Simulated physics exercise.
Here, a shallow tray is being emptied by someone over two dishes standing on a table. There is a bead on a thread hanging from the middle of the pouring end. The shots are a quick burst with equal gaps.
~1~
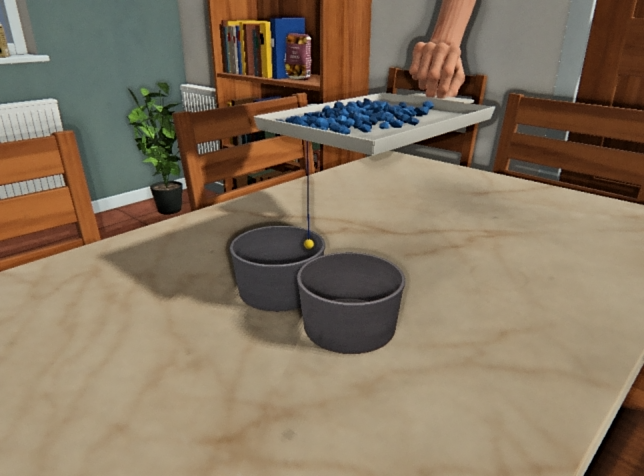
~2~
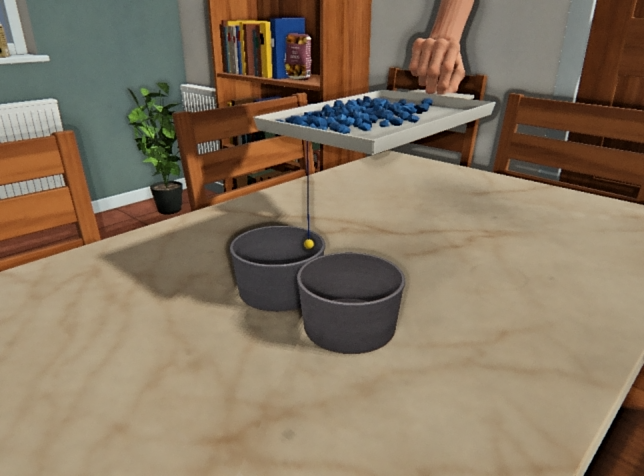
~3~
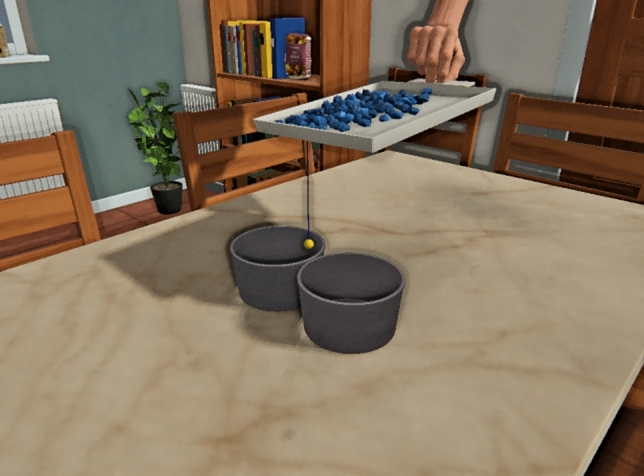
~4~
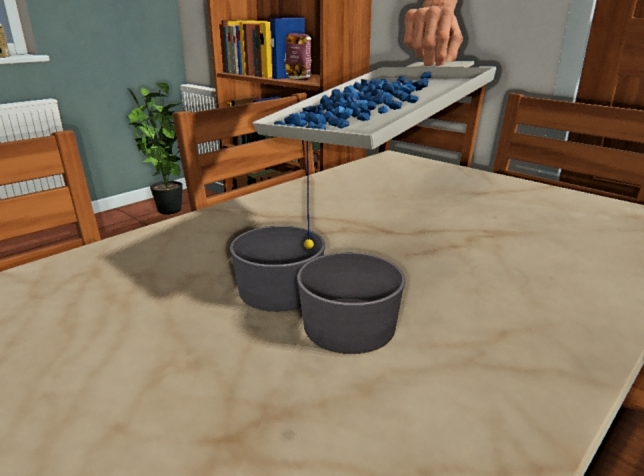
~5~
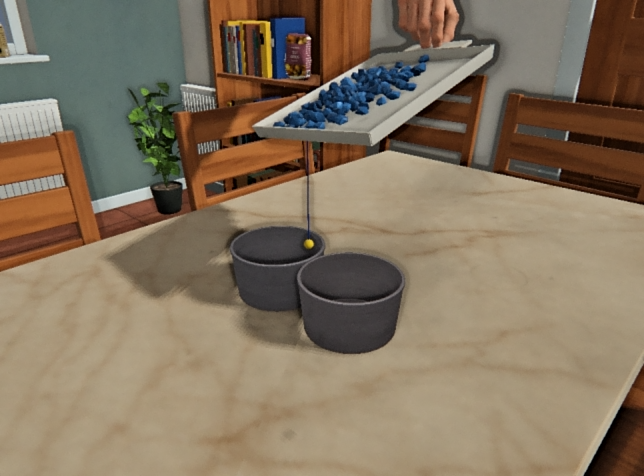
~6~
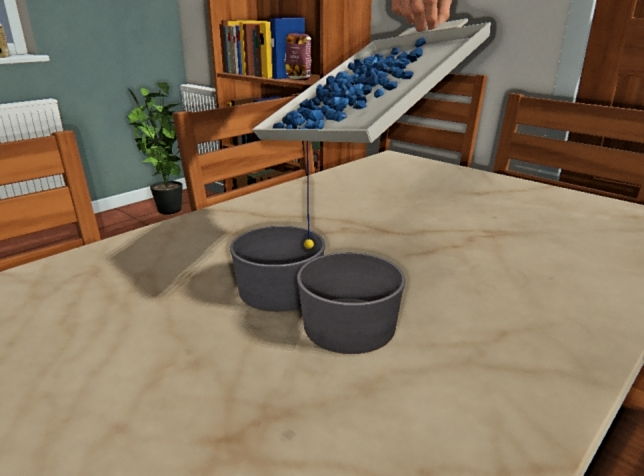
At first, a hand holds a shallow pale tray of blue stones nearly level above two dark dishes on a table, with a yellow bead hanging on a thread. Then the hand raises the far end, tilting the tray more steeply, while the stones remain on it and the bead hangs still.
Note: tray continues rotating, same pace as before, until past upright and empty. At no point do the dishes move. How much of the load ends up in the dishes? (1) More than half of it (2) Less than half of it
Answer: 1.
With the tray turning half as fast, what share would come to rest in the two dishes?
Roughly 70 percent.
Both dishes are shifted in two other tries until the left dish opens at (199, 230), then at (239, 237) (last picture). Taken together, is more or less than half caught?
The first try: Most of it. The second: The larger part.
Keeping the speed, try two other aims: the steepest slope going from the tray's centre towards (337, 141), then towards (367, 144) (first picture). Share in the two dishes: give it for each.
40 % and 70 %, roughly.
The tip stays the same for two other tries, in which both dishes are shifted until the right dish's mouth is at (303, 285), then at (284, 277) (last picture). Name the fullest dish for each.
Taking the places in turn, it's the left side and then the left side.
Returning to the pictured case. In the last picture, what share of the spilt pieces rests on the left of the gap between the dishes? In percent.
Roughly 100 in a hundred.
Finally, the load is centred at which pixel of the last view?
About pixel (256, 286).
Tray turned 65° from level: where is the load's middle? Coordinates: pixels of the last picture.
The middle of the load sits near (290, 99).
Just after the last frame, tray tipped steeply; almost all on the tray; just a few in the air.
A moment on, tray tipped past a quarter turn; about a tenth on the tray; roughly a third in the left dish; roughly a quarter outside both; roughly a quarter in the air.
Further on, tray tipped past a quarter turn; roughly two thirds in the left dish; roughly a third outside both.
When it is over, tray tipped past a quarter turn; not one in the right dish; roughly two thirds in the left dish; roughly a third outside both.
